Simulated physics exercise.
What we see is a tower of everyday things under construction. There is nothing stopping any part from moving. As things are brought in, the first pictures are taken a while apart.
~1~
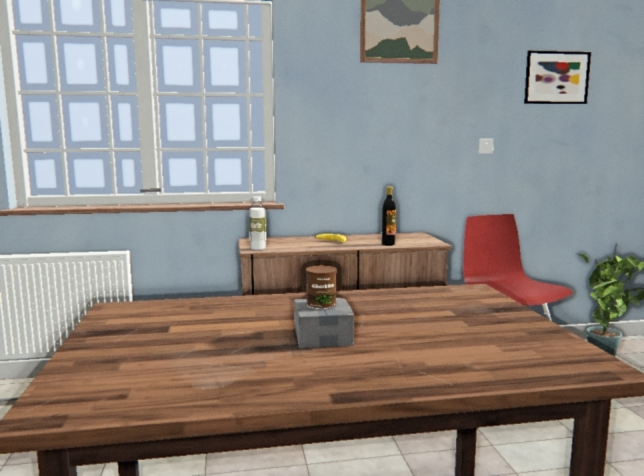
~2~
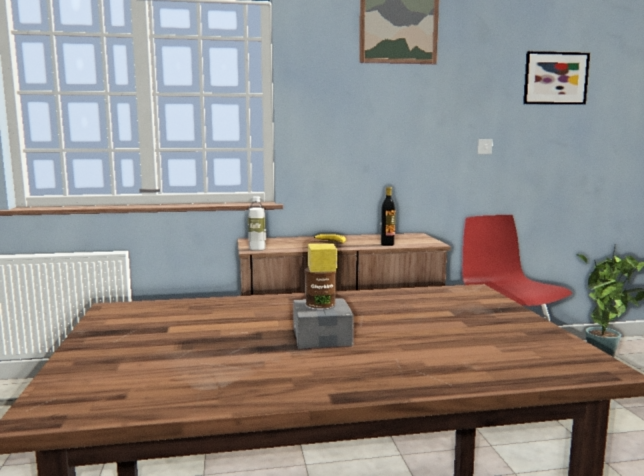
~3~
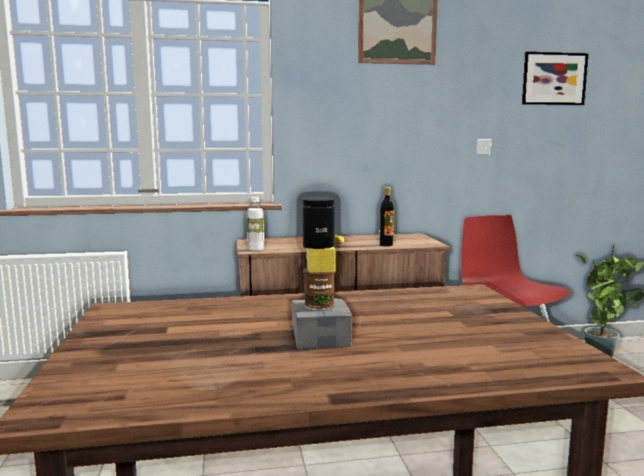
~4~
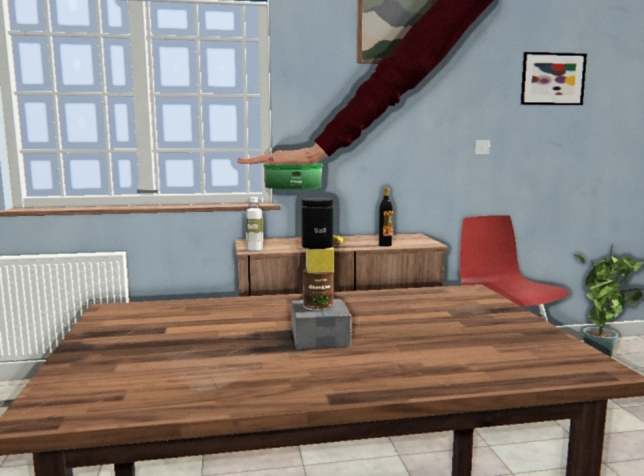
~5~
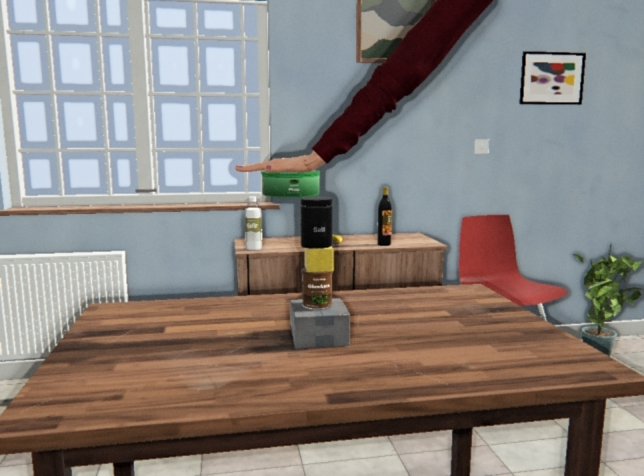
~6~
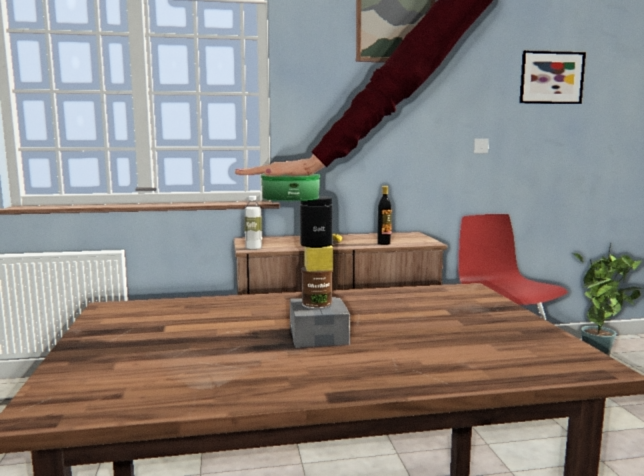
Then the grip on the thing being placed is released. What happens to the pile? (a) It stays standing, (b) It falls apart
b.
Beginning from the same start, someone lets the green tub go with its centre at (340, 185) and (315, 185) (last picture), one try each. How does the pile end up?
First attempt - it comes down; second attempt - it does not fall.
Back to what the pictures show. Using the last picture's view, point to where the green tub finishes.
Near (277, 310).
Then, 0.30 s after the last picture, green tub now fallen.
Then, 0.40 s after the last picture, things are still on the move.
Then, 0.60 s after the last picture, as before.
At rest, fallen, green tub; the other 4 in place. Seen from the same camera at the end, green tub near (277, 310). The pile comes apart.
